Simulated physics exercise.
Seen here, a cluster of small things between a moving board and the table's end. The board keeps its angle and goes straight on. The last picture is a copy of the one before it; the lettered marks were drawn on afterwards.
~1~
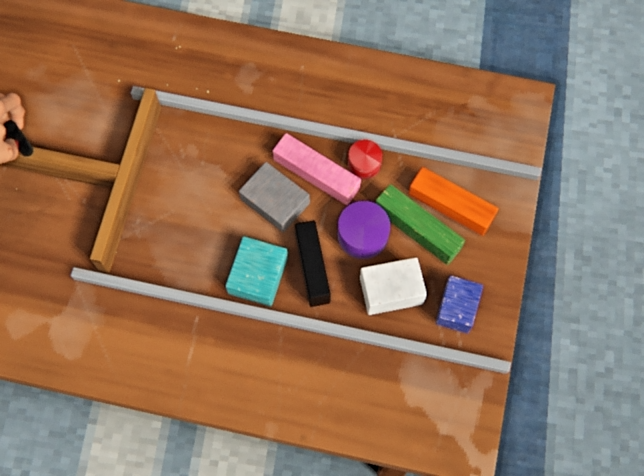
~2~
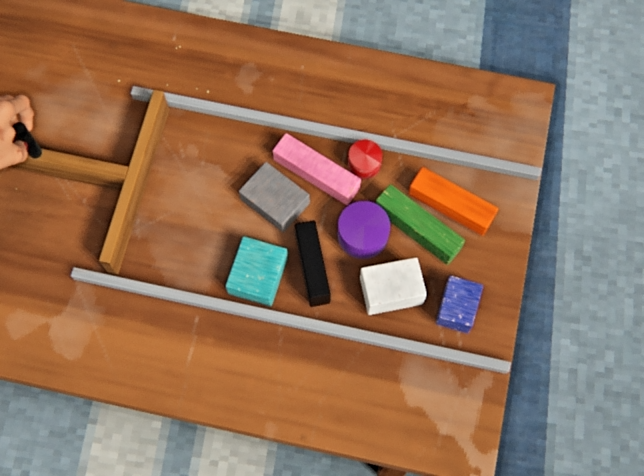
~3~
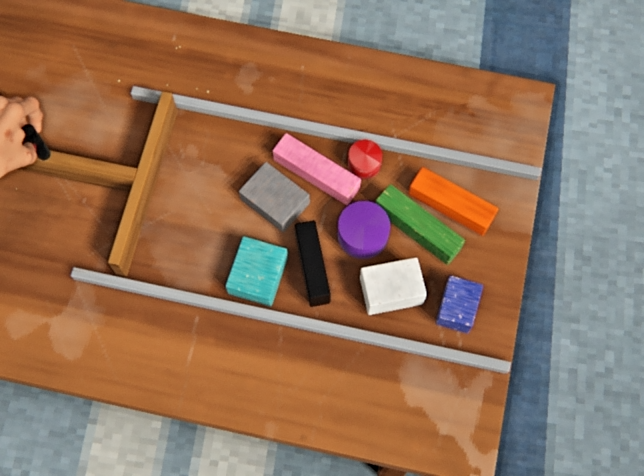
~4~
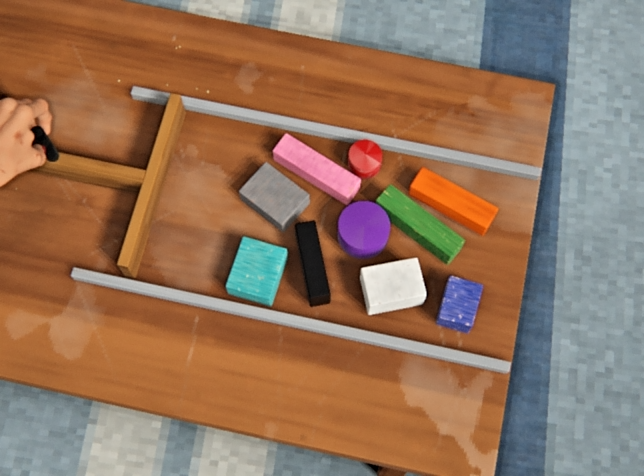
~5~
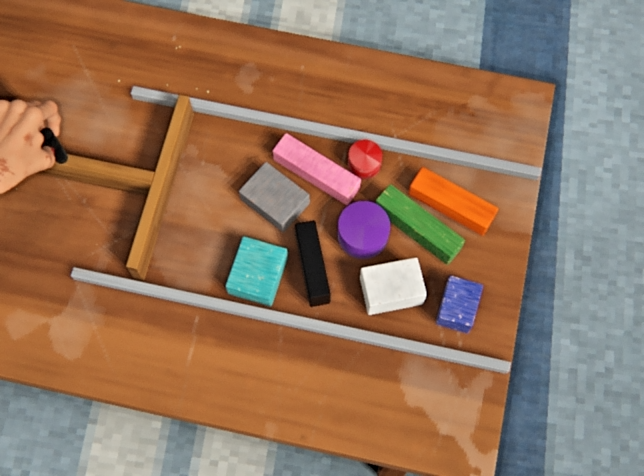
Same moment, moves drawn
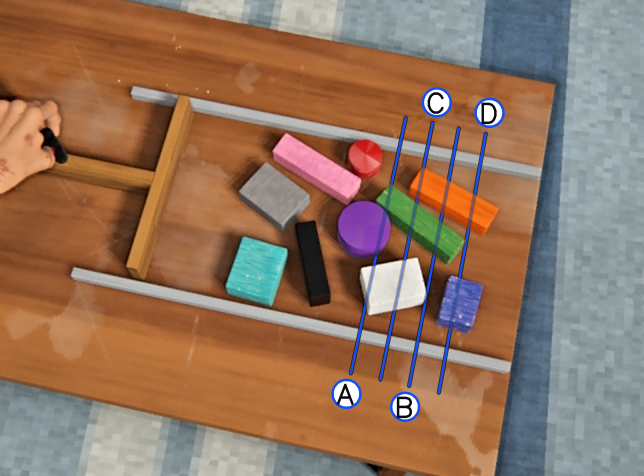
A hand slides a wooden pusher slightly right toward colourful blocks lying still between two rails.
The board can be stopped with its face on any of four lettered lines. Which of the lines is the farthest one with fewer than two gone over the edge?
As far as mark A.
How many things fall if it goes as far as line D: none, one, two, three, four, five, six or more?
By then, five.
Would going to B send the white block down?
Yes.
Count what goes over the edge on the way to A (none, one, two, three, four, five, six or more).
By then, none.
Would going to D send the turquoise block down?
No.
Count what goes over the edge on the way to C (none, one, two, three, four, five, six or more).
Two.
On the copy, A at (380, 239); B at (435, 251); C at (408, 245); D at (463, 257).
On A. First, board (237, 195); grey block (283, 198); blue block (459, 305).
Then, board (318, 212); green bar (455, 240); white block (410, 292).
Finally, board (376, 224); blue block (510, 320); green bar (516, 260); none fallen.
By contrast, B drops four; C drops two; D drops five.
